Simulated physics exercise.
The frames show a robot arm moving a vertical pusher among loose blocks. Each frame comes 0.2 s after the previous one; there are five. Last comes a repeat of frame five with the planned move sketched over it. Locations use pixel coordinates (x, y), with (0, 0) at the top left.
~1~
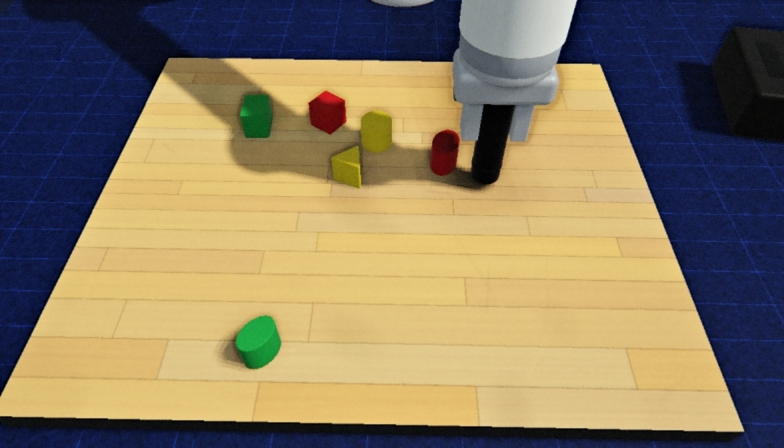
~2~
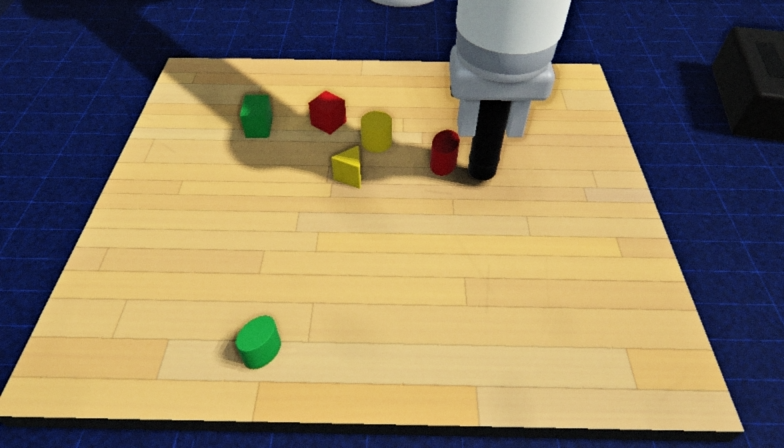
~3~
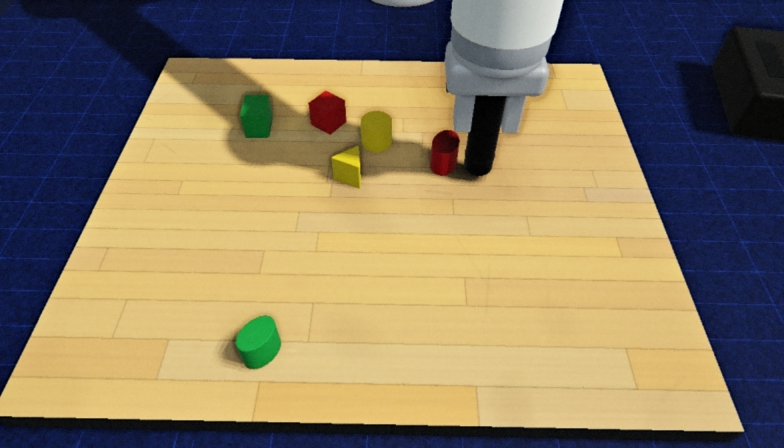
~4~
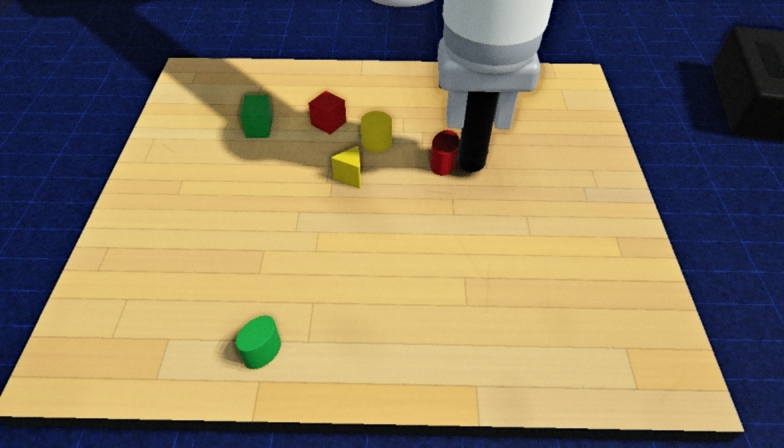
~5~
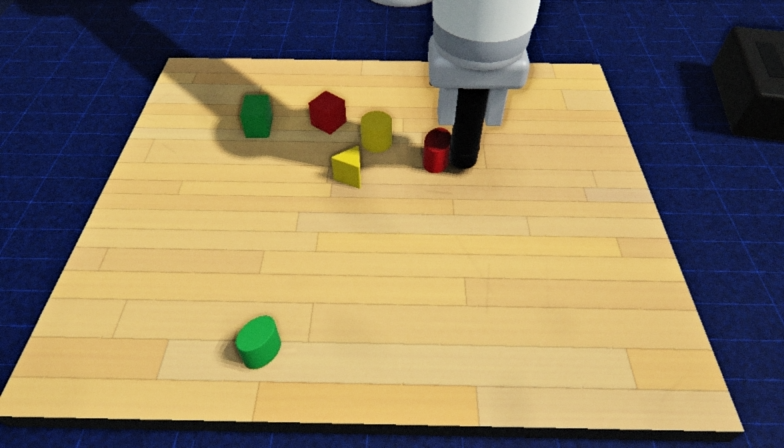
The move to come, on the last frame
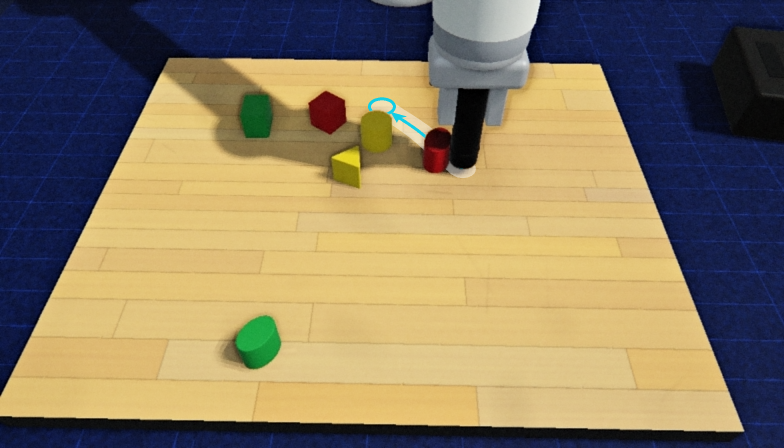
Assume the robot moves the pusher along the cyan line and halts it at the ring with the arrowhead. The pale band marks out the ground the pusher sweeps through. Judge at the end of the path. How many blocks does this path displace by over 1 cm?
I think only one will be displaced.
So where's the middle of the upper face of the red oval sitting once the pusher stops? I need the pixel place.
Somewhere near (409, 128).
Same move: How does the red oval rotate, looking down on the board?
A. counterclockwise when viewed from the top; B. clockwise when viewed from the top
Correct choice: A.
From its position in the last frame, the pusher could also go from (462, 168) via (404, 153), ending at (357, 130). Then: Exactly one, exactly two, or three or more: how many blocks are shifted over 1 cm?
Shifted over 1 cm: Three or more.
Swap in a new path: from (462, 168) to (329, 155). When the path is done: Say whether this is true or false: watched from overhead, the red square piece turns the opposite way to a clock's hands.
This is true.
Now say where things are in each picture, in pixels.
Lower end of the pusher (485, 176), tops of blocks, yellow circular block (376, 120), red oval (446, 141), in the first picture.
Pusher (482, 172), blocks as before, in the second picture.
Pusher (478, 167), blocks as before, in the third picture.
Pusher (471, 163), blocks as before, in the fourth picture.
Pusher (463, 161), yellow circular block (376, 120), red oval (438, 139), in the fifth picture.
The drawn path runs from (462, 168) via (435, 145) and (409, 124), ending at (382, 107).
What follows on the original path. One third of the way, pusher (435, 137); red oval (411, 128), turned 60° anticlockwise.
Two thirds of the way, pusher (409, 117); red oval (409, 128), turned 65° anticlockwise.
At the end, pusher (382, 99); yellow circular block not moved; red oval (409, 128), turned 65° anticlockwise.
